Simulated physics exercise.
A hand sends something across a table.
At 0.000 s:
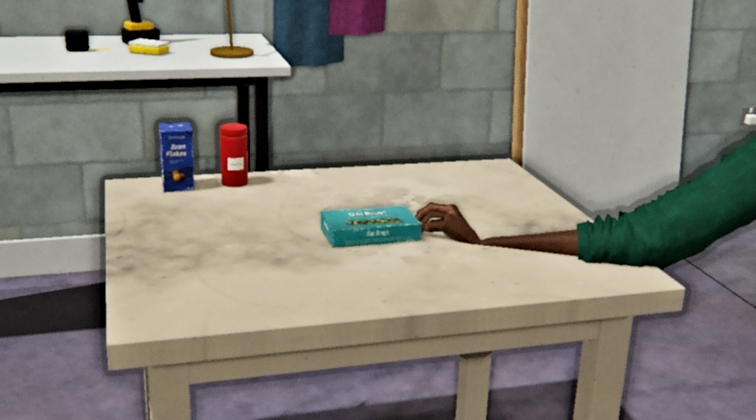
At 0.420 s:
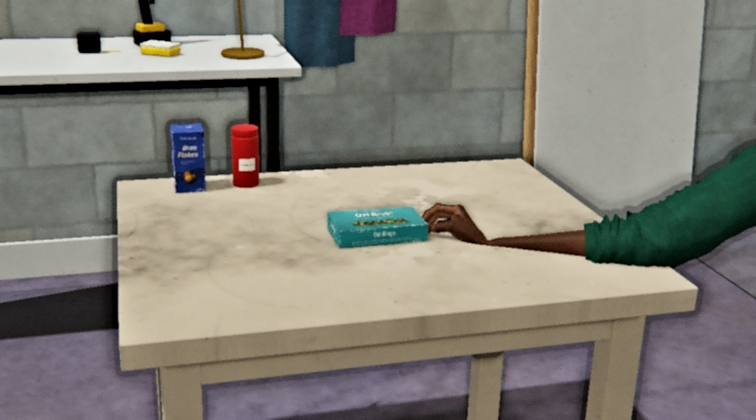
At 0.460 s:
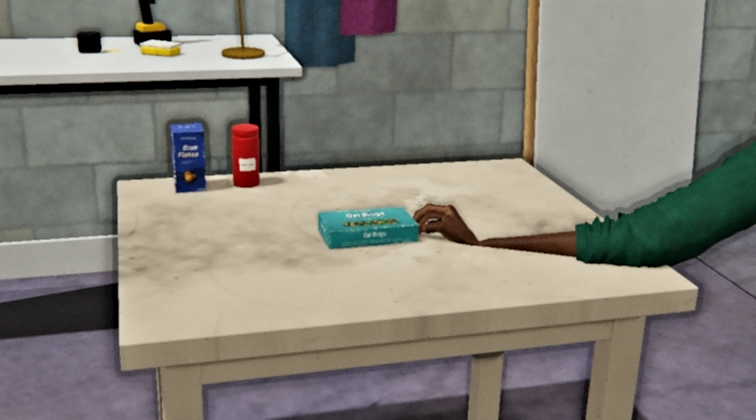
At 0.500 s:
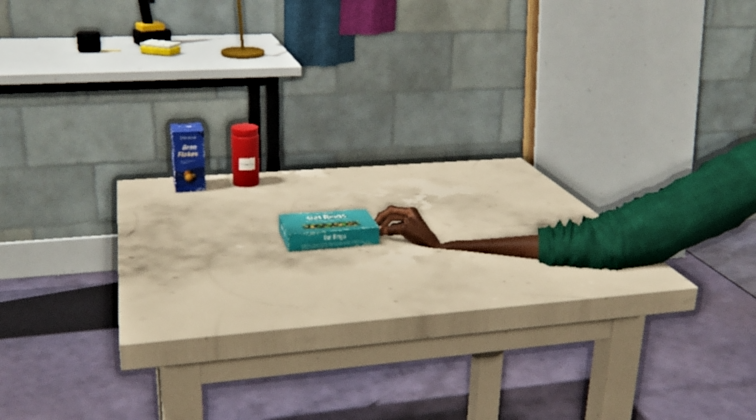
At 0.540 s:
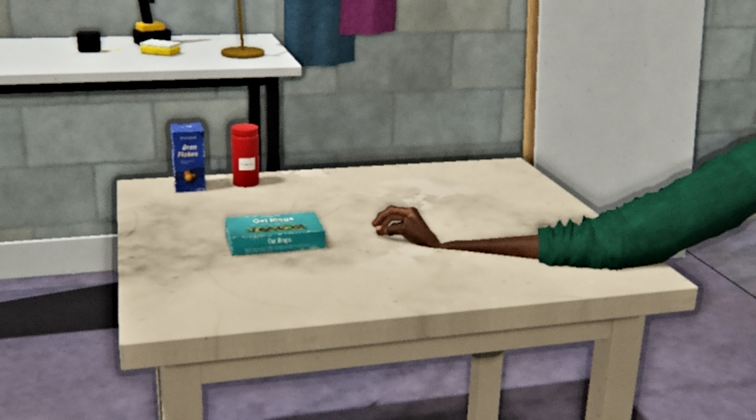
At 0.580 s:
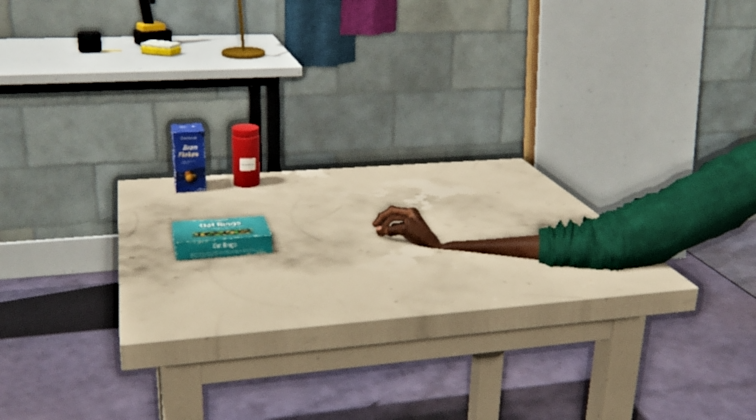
A dark-skinned hand in a green sleeve reaches from the right onto a pale marble-topped table, seen from slightly above in a grey block-walled room. A turquoise packet lies at the fingertips, with a blue box and a red canister at the back left and a white side table behind. The view shifts slightly, then the hand pushes the packet left and halts while it slides on alone.
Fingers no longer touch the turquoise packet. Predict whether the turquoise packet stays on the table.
It does not stay; it leaves the table.
After 0.78 s, turquoise packet now off the table.
After 0.98 s, things are still on the move.
In the end (1.3 s), off the table, turquoise packet.
